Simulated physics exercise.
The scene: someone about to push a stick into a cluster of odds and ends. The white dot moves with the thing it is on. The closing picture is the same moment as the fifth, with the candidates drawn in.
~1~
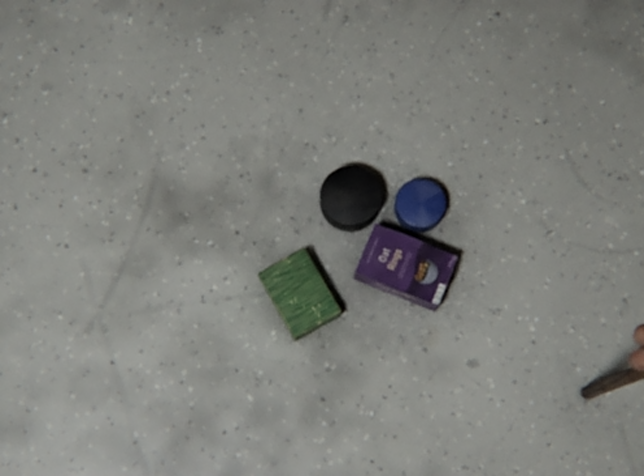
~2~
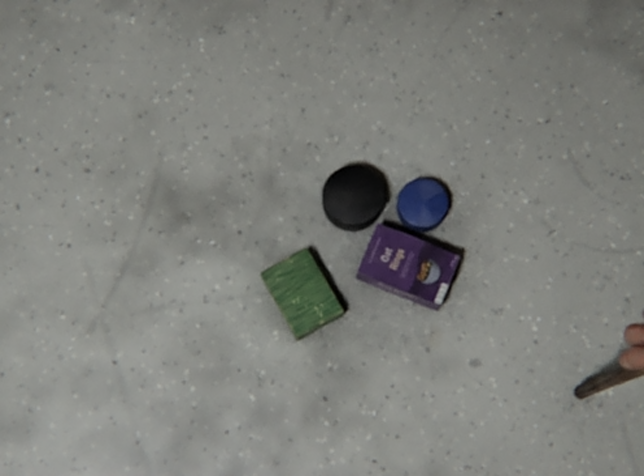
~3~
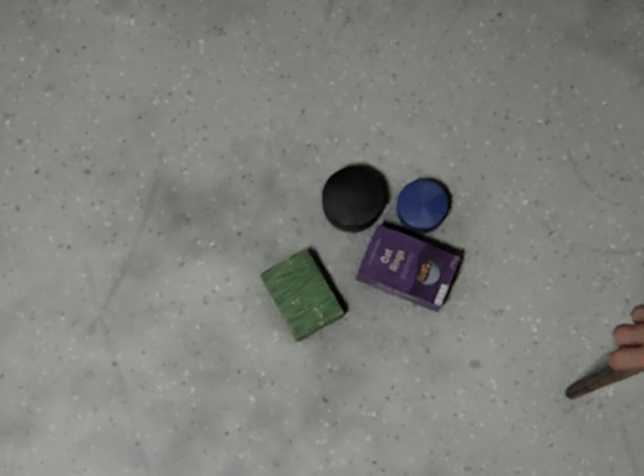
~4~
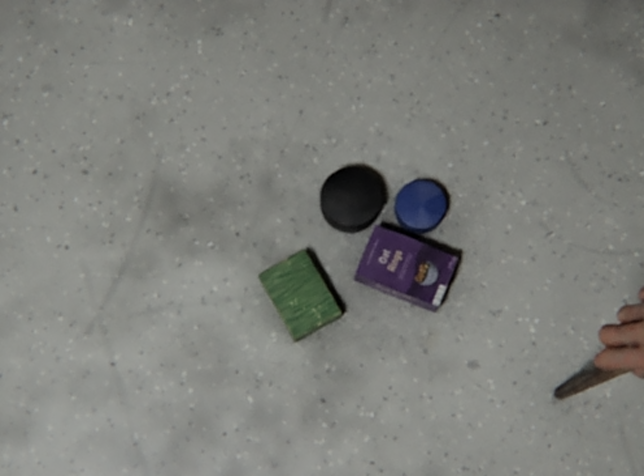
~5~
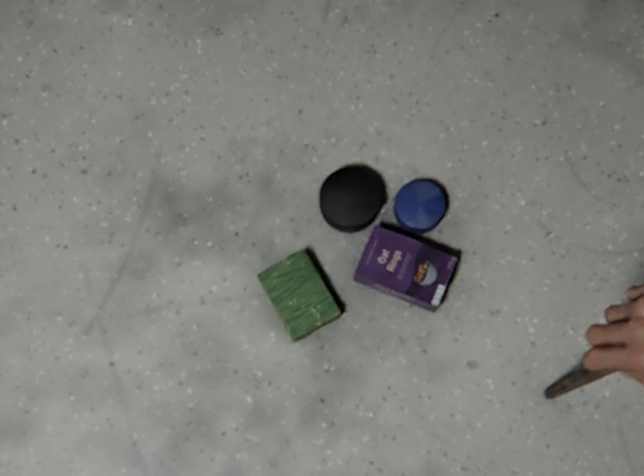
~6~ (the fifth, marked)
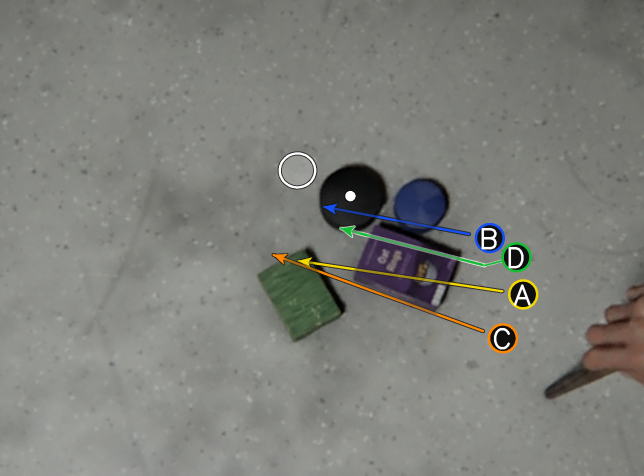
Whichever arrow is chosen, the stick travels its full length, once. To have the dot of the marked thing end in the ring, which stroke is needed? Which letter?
With B the dot lies in the ring.
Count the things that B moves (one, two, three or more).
In all, two.
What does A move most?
It is the purple packet.
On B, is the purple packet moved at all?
No.
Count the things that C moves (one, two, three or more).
It moves three or more.
On the marked copy, A from (502, 291) to (298, 261); B from (469, 234) to (324, 207); C from (483, 331) to (274, 255); D from (485, 265) to (341, 229); the ring at (297, 170); the white dot at (350, 196).
With B. Early on, foot of the stick (416, 224); black tin (350, 200); blue tin (405, 193).
Further on, foot of the stick (362, 215); black tin (330, 193); blue tin (404, 189).
At the end, foot of the stick (324, 207); black tin (298, 177); blue tin (404, 189); the dot on the black tin is in the ring.
As for the rest, A leaves the dotted thing at (343, 195); C leaves the dotted thing at (338, 148); D leaves the dotted thing at (341, 189).
